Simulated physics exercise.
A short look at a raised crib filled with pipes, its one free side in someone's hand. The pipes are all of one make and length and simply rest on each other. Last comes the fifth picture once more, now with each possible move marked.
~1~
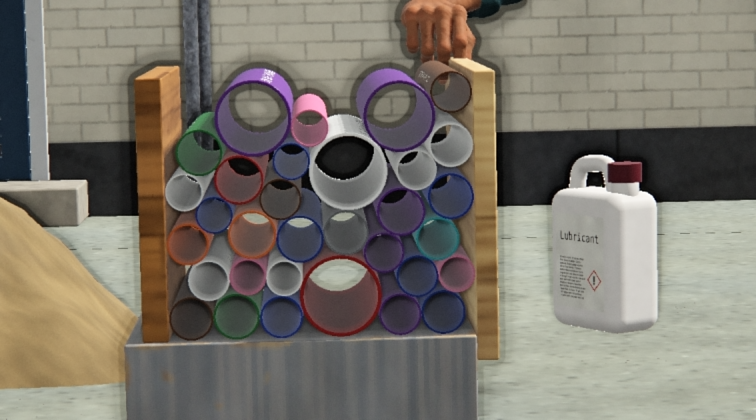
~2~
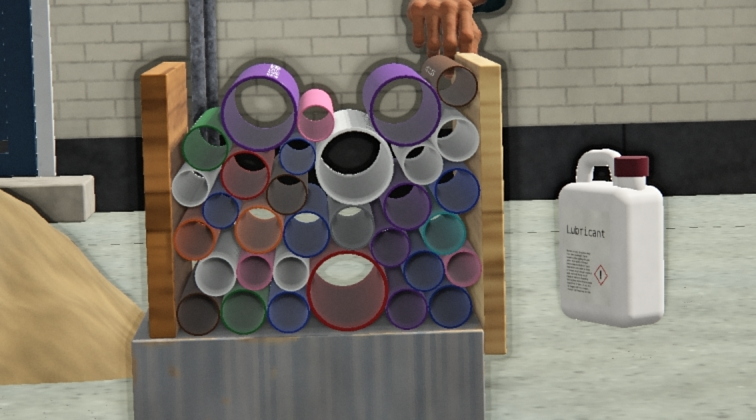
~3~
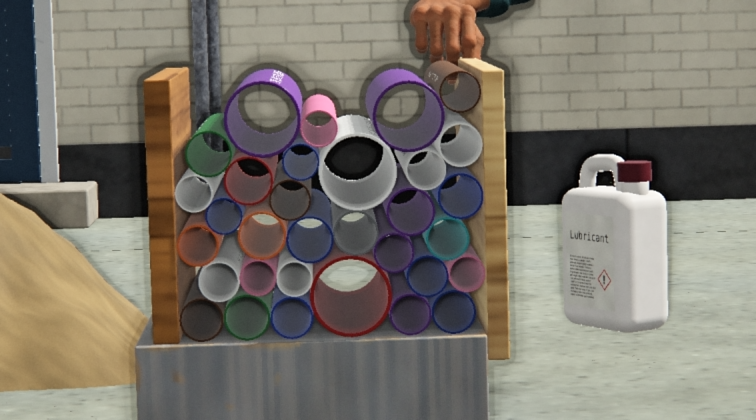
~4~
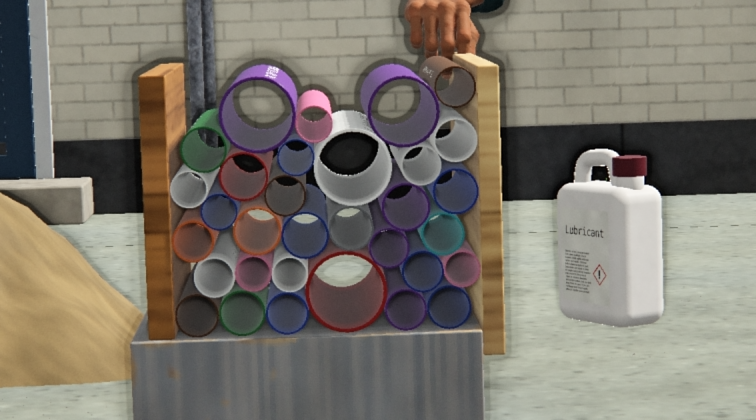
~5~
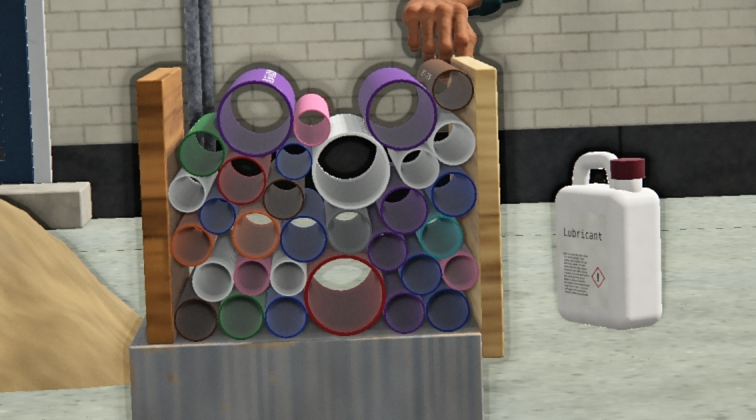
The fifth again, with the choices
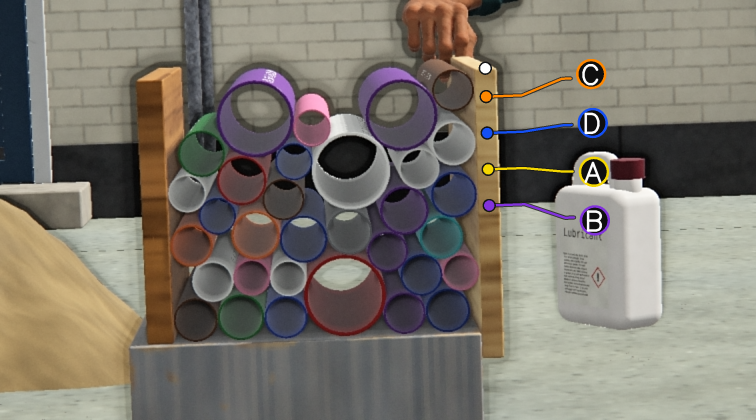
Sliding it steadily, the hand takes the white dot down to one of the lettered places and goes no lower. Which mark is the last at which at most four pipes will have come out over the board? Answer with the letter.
The answer is mark B.
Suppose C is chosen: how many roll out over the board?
With C, none.
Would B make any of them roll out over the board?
At B: Yes.
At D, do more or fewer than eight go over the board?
It loses fewer than eight.
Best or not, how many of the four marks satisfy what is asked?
Four of them.
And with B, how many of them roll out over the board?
It comes to two.
On the marked copy, A at (489, 169); B at (490, 206); C at (486, 96); D at (488, 133); the white dot at (486, 68).
Following B. Soon after the start, top of the board (475, 134).
Later, top of the board (477, 205).
In the end, top of the board (477, 205), two out over the board.
As for the rest, A one out over the board; C none out over the board; D one out over the board.
